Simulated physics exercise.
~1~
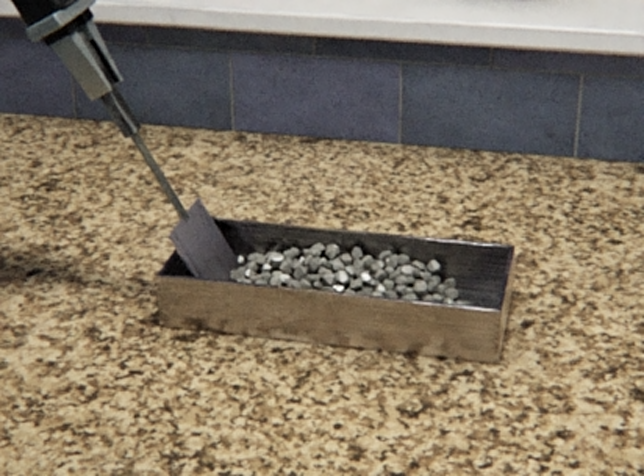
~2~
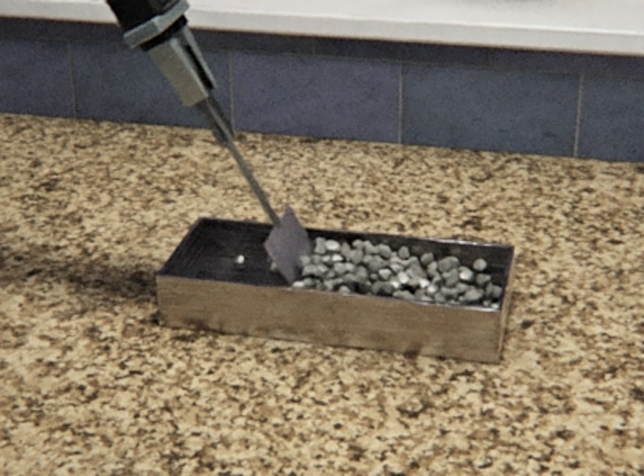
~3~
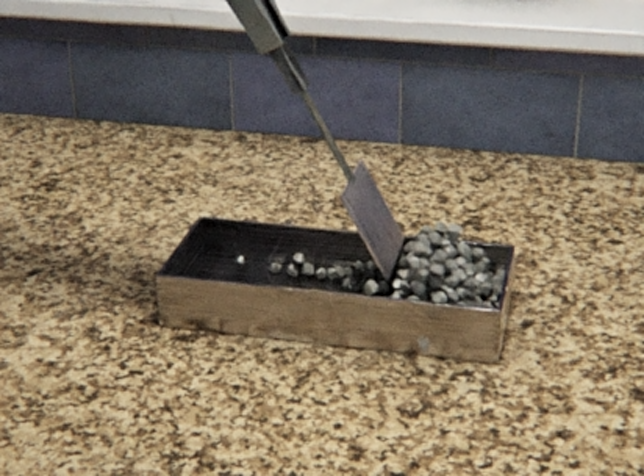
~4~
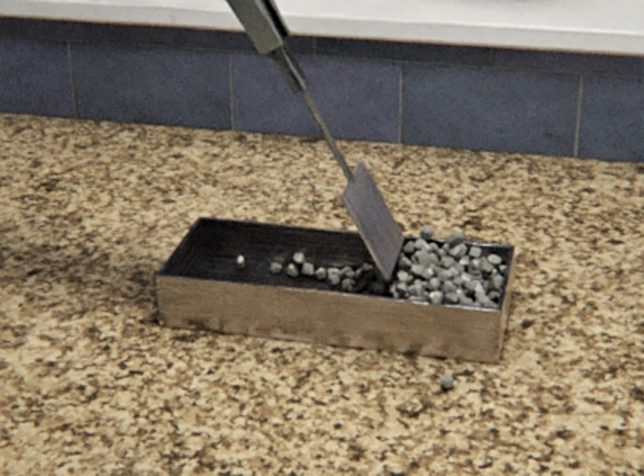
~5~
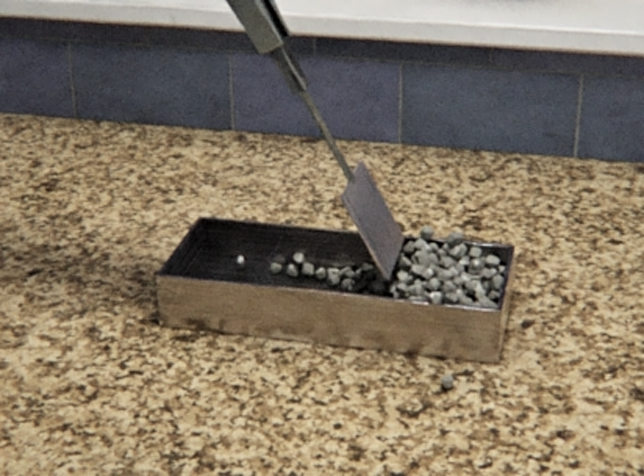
A grey turner, held by a dark robotic arm reaching in from the upper left, stands in the left end of a long brown trough, seen from slightly above. The trough rests on a speckled tan countertop before blue-grey tiles, with small grey pebbles spread along it. The blade sweeps right, pushing the pebbles together and leaving one stray behind. It then rises a little as they heap at the right end, a short trail remaining to its left. One pebble drops onto the counter in front, and the blade stops, leaving nearly all the pebbles in the trough.
